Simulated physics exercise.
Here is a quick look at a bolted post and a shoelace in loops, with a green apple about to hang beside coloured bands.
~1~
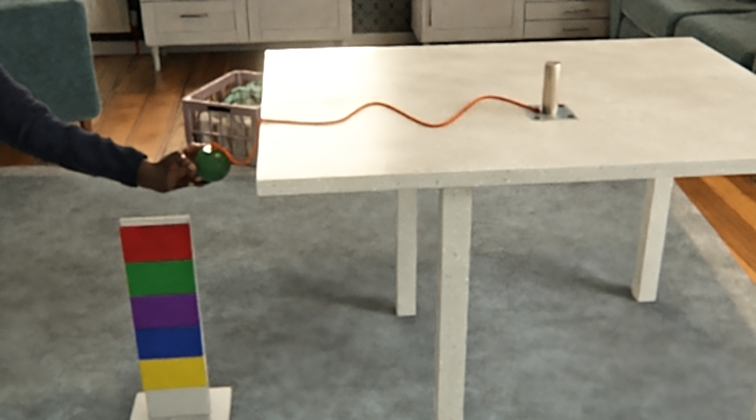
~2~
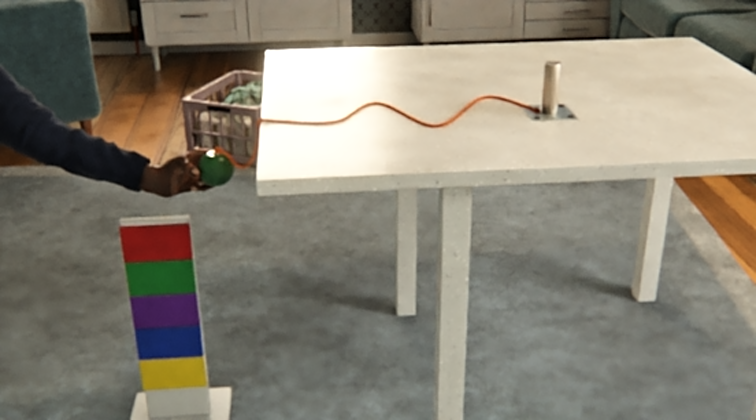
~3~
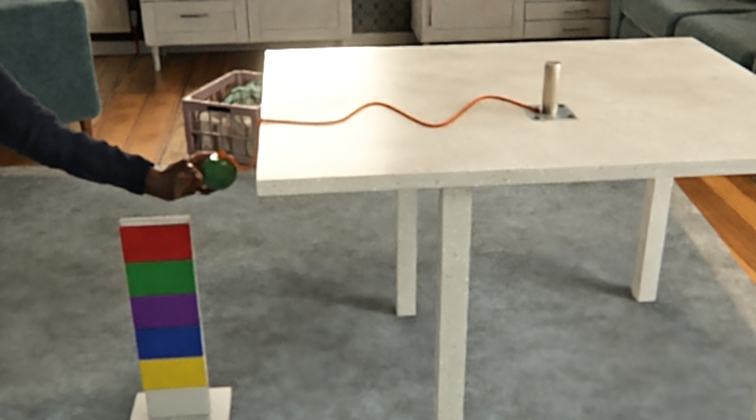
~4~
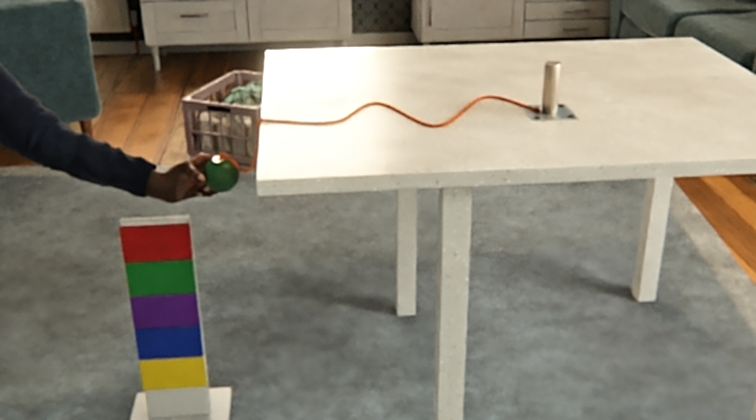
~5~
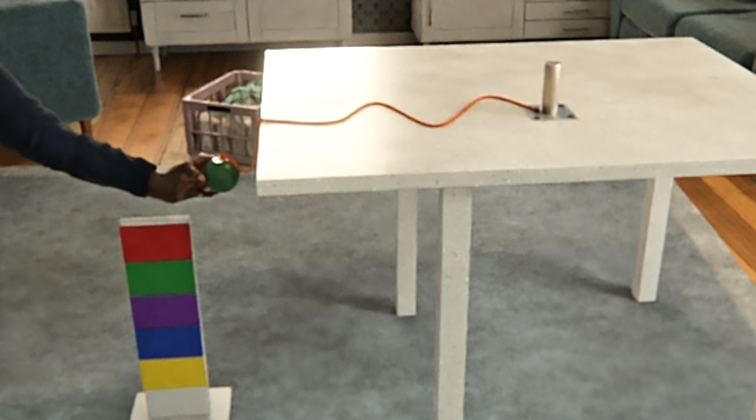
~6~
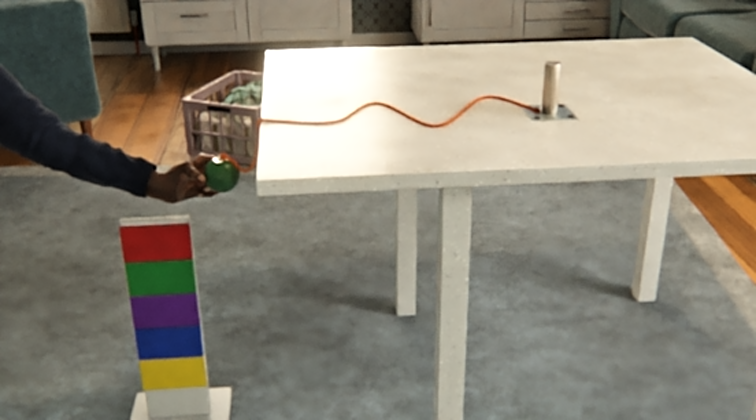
A hand holding a green apple tied to an orange-brown shoelace shifts slightly right near the table's left edge, then stays nearly still above a stand of coloured bands, while the lace lies wavy across the white tabletop to a metal post.
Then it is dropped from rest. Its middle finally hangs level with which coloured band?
With the blue band.
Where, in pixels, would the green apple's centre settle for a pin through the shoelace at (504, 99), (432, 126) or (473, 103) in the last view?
Taking them in turn, I'd expect around (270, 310), (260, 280) and finally (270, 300).
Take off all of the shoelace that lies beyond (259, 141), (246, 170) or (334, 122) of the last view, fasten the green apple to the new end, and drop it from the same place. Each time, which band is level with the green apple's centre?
First cut: Green; second: Purple; third: Above them all.
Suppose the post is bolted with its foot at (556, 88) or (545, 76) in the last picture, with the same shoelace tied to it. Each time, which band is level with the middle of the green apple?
Try one - purple; try two - purple.
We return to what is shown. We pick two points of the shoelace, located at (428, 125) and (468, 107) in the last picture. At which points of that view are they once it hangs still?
The first moves to (352, 115), the second to (429, 114).
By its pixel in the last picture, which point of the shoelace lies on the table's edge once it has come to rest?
Roughly (372, 103).
A little later, apple near (283, 310); level with purple.
Next, apple near (265, 328); level with blue.
When it is over, apple near (280, 334); level with blue. The shoelace holds its middle at blue.
